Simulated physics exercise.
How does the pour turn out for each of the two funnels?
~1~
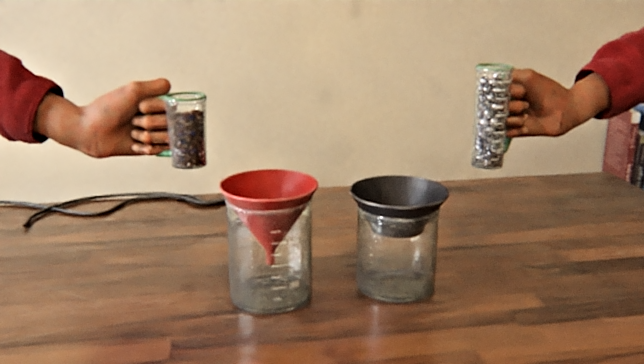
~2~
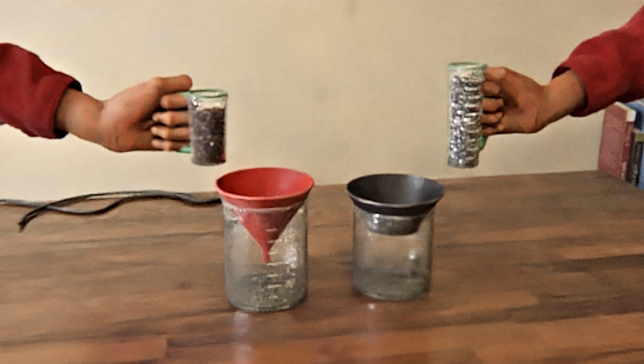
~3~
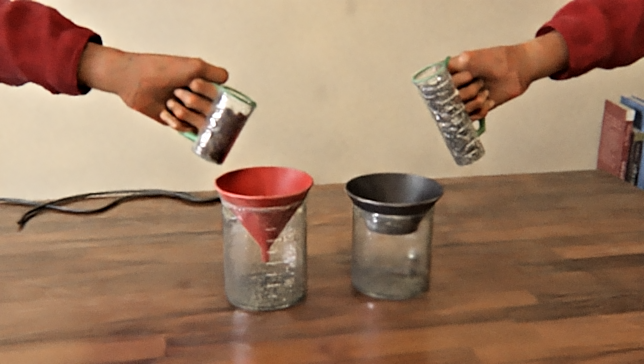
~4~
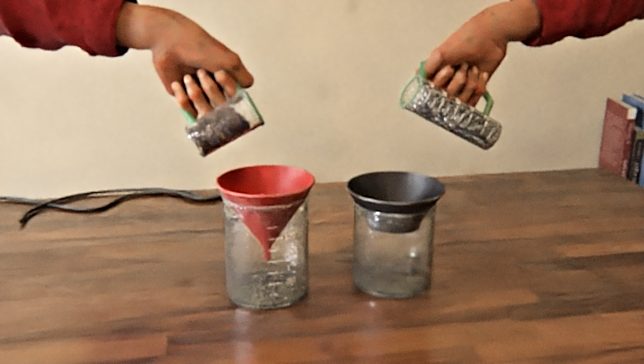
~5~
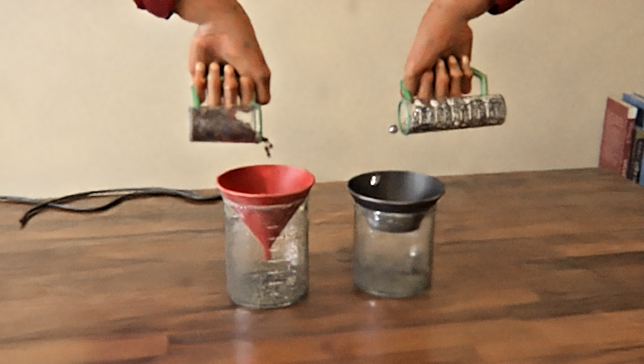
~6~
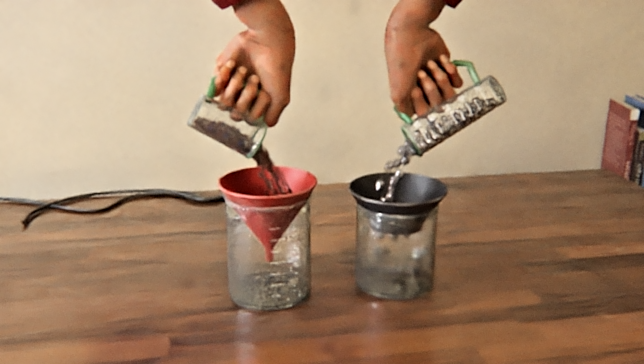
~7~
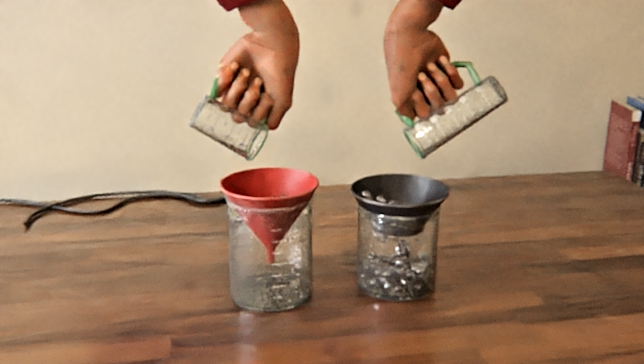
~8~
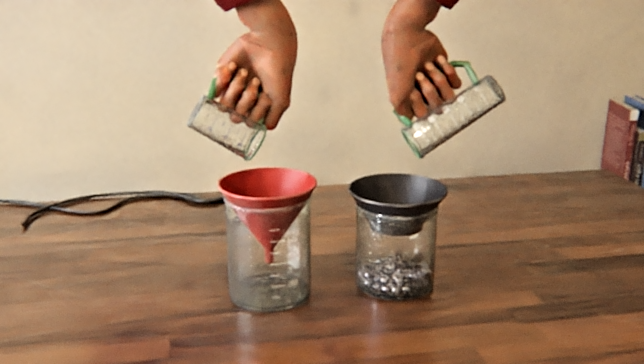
The red funnel on the left clogs, with nearly all of the dark bits stuck in it. The dark grey funnel on the right empties, and its silvery pieces end up in the jar below.
